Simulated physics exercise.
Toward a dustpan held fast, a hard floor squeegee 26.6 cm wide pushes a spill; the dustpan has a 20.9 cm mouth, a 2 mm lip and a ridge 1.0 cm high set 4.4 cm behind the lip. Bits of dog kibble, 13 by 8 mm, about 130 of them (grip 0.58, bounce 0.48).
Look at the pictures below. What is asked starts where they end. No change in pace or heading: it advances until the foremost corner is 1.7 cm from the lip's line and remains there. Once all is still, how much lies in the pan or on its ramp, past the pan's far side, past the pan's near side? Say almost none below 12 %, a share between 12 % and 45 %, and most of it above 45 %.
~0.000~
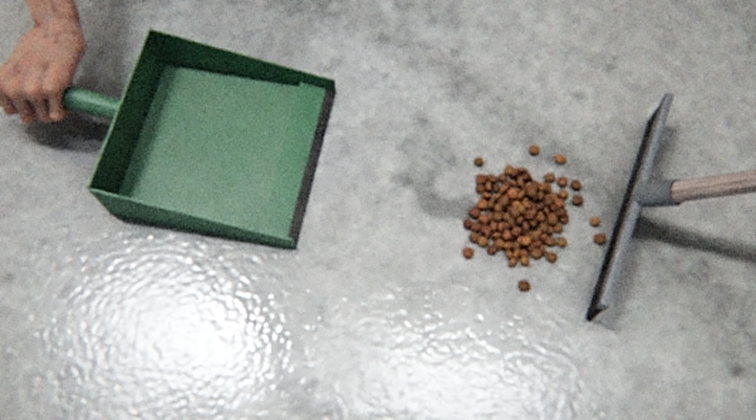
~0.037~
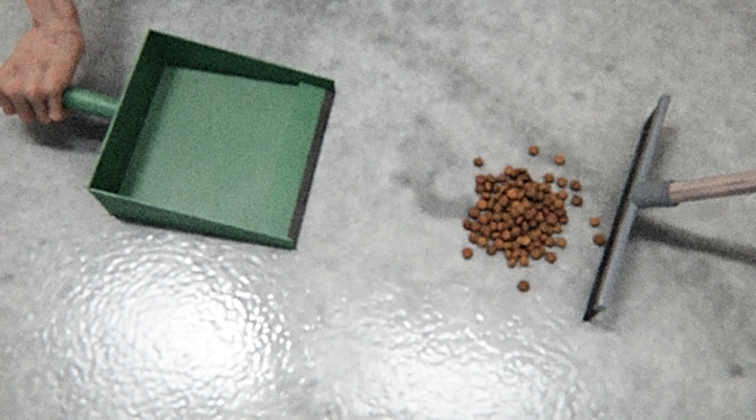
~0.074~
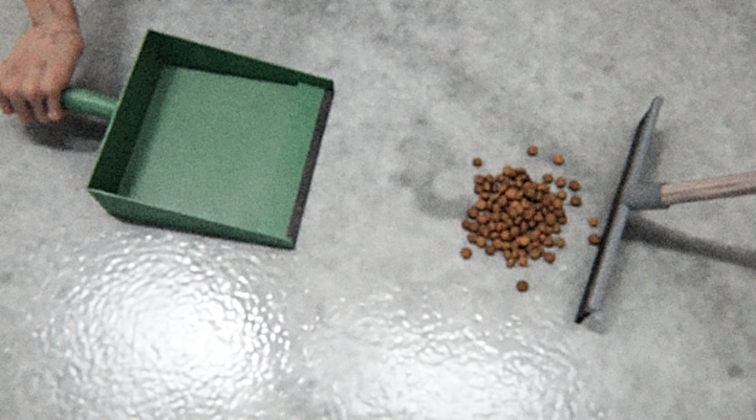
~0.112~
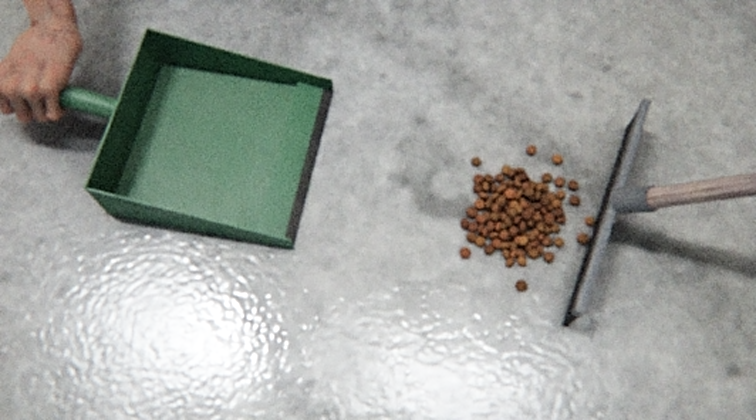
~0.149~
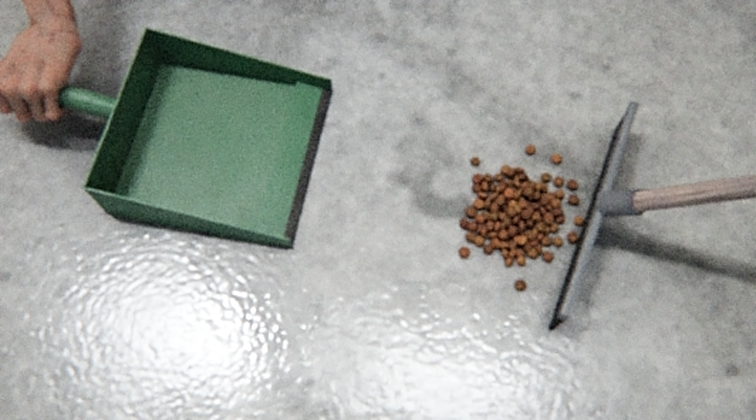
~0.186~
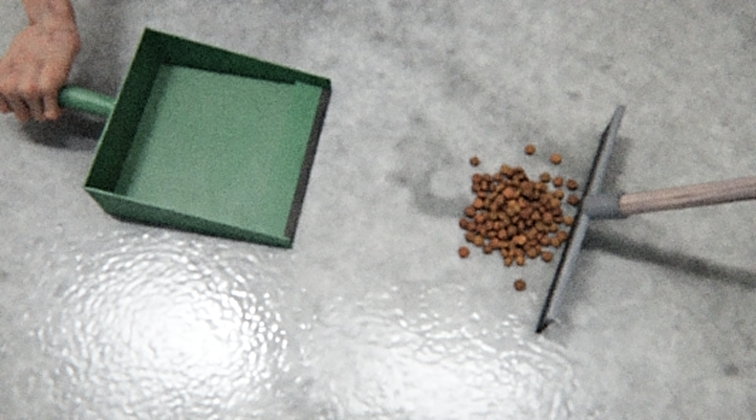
In the pan or on its ramp: It gets a trickle; past the pan's far side: It gets a trickle; past the pan's near side: It gets a decent chunk.
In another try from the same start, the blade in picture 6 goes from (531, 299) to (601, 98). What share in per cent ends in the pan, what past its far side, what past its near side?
That ends as pan 10, far 0, and near 5.
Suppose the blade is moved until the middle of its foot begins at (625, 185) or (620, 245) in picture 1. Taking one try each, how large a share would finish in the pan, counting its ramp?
Estimates: 0 percent and 0 percent.
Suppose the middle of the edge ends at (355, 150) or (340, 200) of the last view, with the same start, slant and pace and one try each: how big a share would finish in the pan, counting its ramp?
Around 20 per cent, and around 5 per cent.
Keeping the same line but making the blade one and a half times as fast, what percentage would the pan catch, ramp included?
Roughly 0 in a hundred.
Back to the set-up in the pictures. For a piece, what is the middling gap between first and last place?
I'd say near 20 cm.
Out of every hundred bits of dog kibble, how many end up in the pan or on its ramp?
Estimate: Near 0 %.
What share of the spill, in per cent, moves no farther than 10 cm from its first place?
Around 15 in a hundred.
After 0.56 s, middle of the blade 18 cm from the lip; 0 % over the lip, far side 0 %, near side 5 %.
After 0.81 s, middle of the blade 10 cm from the lip; 0 % over the lip, far side 0 %, near side 15 %.
After 1.17 s, middle of the blade 4 cm from the lip; 0 % over the lip, far side 0 %, near side 20 %.
In the end, at 1.5 s, pan 0 %, far side 0 %, near side 20 %, in front of the lip or behind the blade 80 %.
